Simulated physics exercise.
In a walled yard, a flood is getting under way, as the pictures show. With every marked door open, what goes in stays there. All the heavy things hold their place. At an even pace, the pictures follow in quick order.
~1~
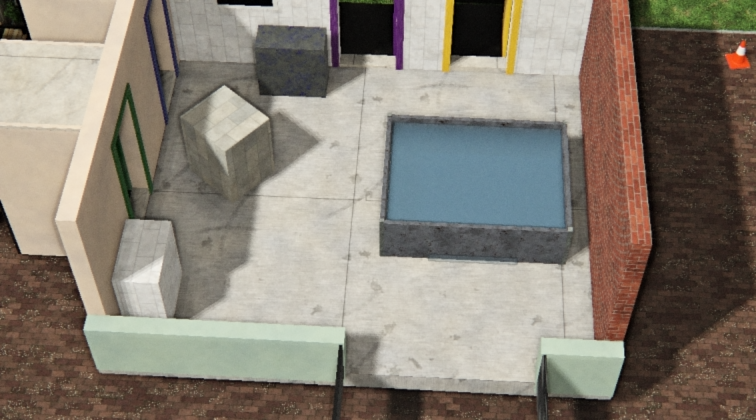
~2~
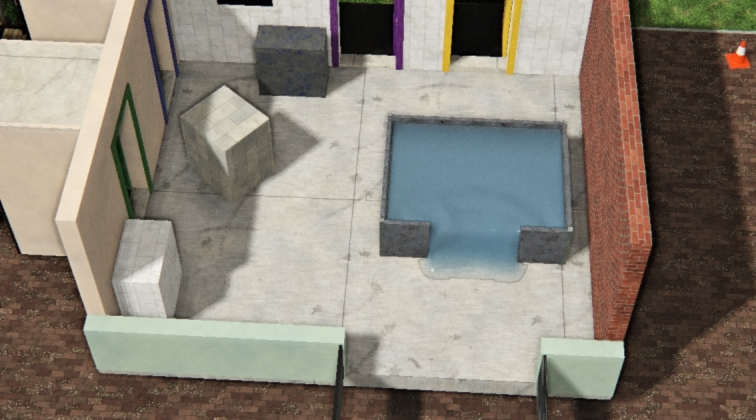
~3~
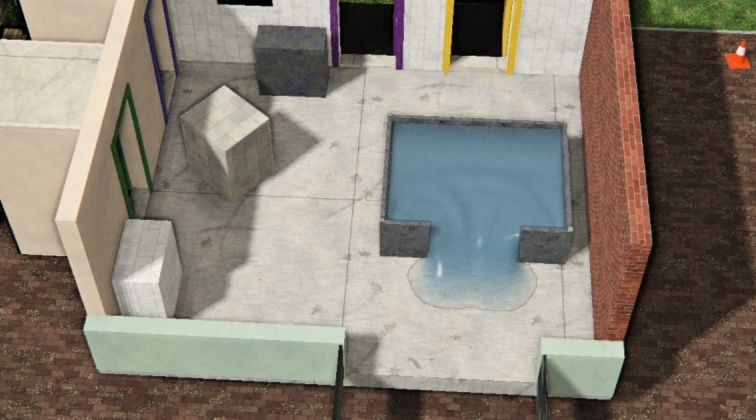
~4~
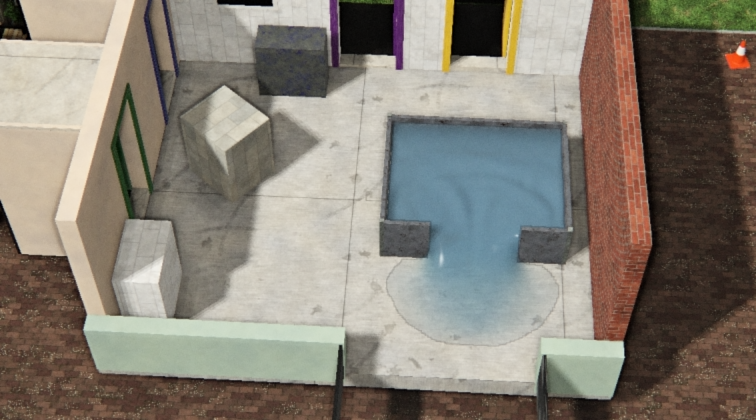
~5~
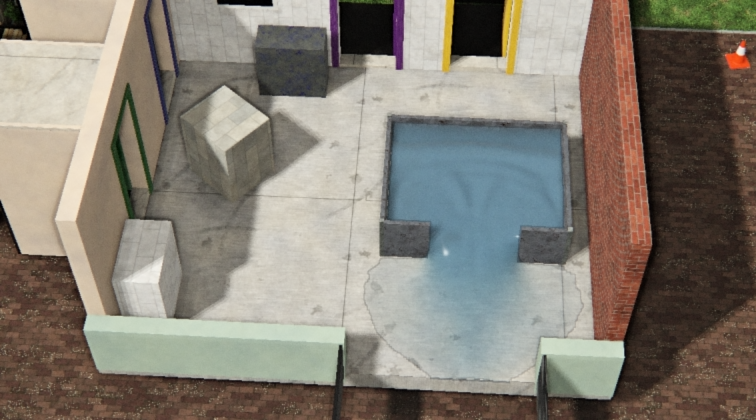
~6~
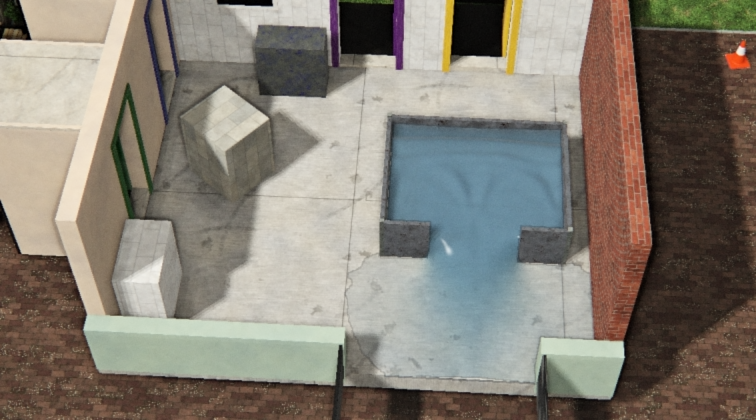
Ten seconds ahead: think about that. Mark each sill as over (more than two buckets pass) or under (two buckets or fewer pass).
The blue door is under, the green door is under, the yellow door is under, the purple door is under.
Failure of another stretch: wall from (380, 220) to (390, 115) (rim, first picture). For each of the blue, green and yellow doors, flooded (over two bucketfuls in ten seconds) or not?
The blue door tops the limit; the green door tops the limit; the yellow door falls short.
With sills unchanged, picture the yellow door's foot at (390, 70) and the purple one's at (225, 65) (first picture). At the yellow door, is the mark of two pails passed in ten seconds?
As I see it, the yellow door comes in lower.
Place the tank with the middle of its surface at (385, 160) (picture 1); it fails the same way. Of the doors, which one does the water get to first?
Answer: The green one.
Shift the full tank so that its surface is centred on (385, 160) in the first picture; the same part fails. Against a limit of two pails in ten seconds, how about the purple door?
Purple door: Undershoots.
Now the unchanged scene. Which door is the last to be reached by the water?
Answer - the one in blue.
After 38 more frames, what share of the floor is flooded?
About 45 %.
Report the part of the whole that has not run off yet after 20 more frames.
60 % or so.
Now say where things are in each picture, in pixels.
In the first frame, the tank at (476, 175) is whole and still.
In the second frame, water pours out at (474, 246) and has run to (520, 273).
In the third frame, the front is at (512, 304), out from the gap at (473, 248).
In the fourth frame, water pours out at (473, 248) and has run to a hidden place.
In the fifth frame, the front is at a hidden place, out from the gap at (473, 248).
In the sixth frame, the front is at a hidden place, out from the gap at (473, 248).
A moment on, water covers 20 % of the floor; the blue door not reached, the green door not reached, the yellow door not reached, the purple door not reached.
Next, water covers 25 % of the floor; the blue door not reached, the green door not reached, the yellow door not reached, the purple door not reached.
Then, water covers 30 % of the floor; the blue door not reached, the green door not reached, the yellow door not reached, the purple door not reached.
Later, water covers 45 % of the floor; the blue door not reached, the green door wet at the sill, nothing in, the yellow door wet at the sill, nothing in, the purple door not reached.
In the end, water covers 60 % of the floor; the blue door wet at the sill, nothing in, the green door wet at the sill, nothing in, the yellow door wet at the sill, nothing in, the purple door wet at the sill, nothing in.
